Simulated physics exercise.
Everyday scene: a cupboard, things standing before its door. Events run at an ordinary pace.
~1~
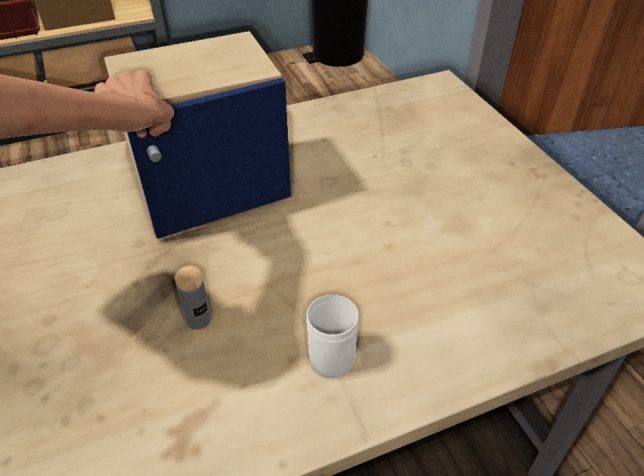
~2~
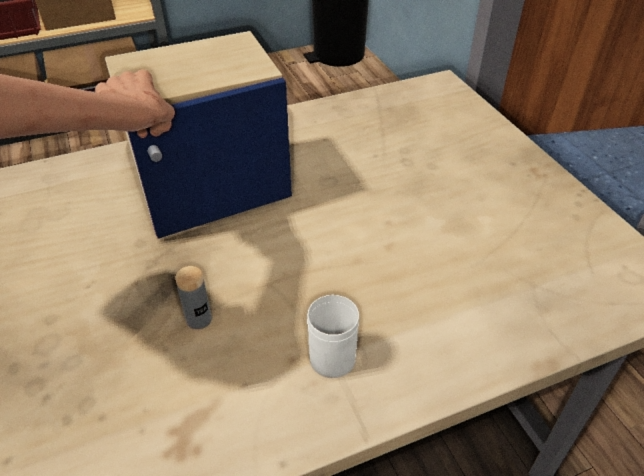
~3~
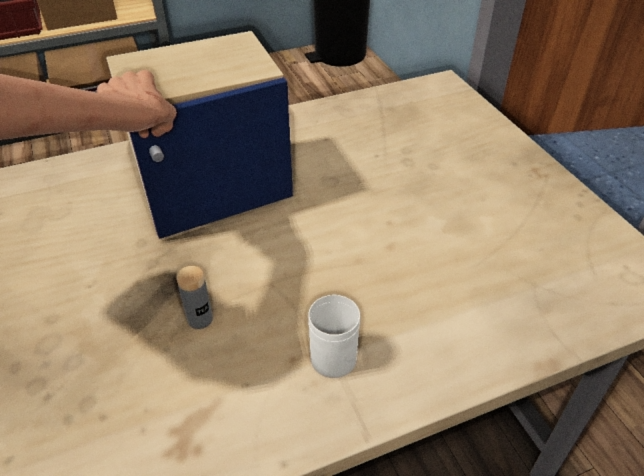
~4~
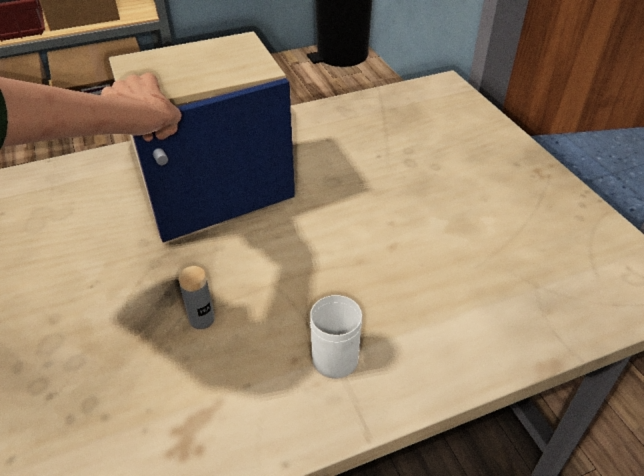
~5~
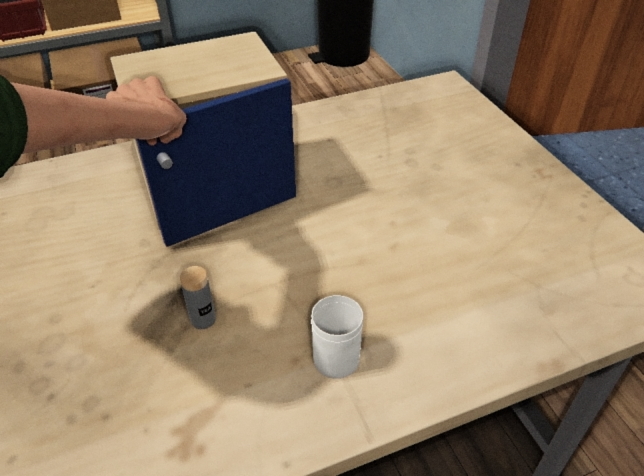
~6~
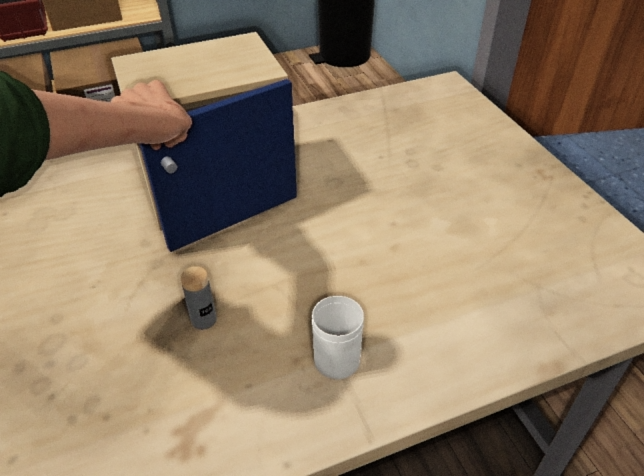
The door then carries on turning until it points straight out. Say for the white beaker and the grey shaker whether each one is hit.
The white beaker is never reached, the grey shaker is never reached.
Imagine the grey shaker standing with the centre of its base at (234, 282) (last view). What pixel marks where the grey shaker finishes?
It settles around (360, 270).
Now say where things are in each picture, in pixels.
In the first picture, door 4° open; white beaker (332, 337); grey shaker (193, 298); door (219, 164).
In the second picture, door 4° open; grey shaker (194, 298); door (220, 164).
In the third picture, door 4° open; white beaker (334, 338); door (221, 164).
In the fourth picture, door 6° open; grey shaker (197, 298); door (224, 166).
In the fifth picture, door 9° open; white beaker (337, 338); door (227, 169).
In the sixth picture, door 12° open; white beaker (337, 339); grey shaker (199, 298); door (230, 171).
Then, 0.64 s past the last view, door 37° open; white beaker at rest near (337, 339); grey shaker at rest near (199, 298).
Then, 1.42 s past the last view, door 67° open; white beaker at rest near (337, 339); grey shaker at rest near (199, 298).
Then, 2.06 s past the last view, door 90° open; white beaker at rest near (337, 339); grey shaker at rest near (199, 298).
Finally, the white beaker remains where it is, near (337, 338); the grey shaker remains where it is, near (199, 298).
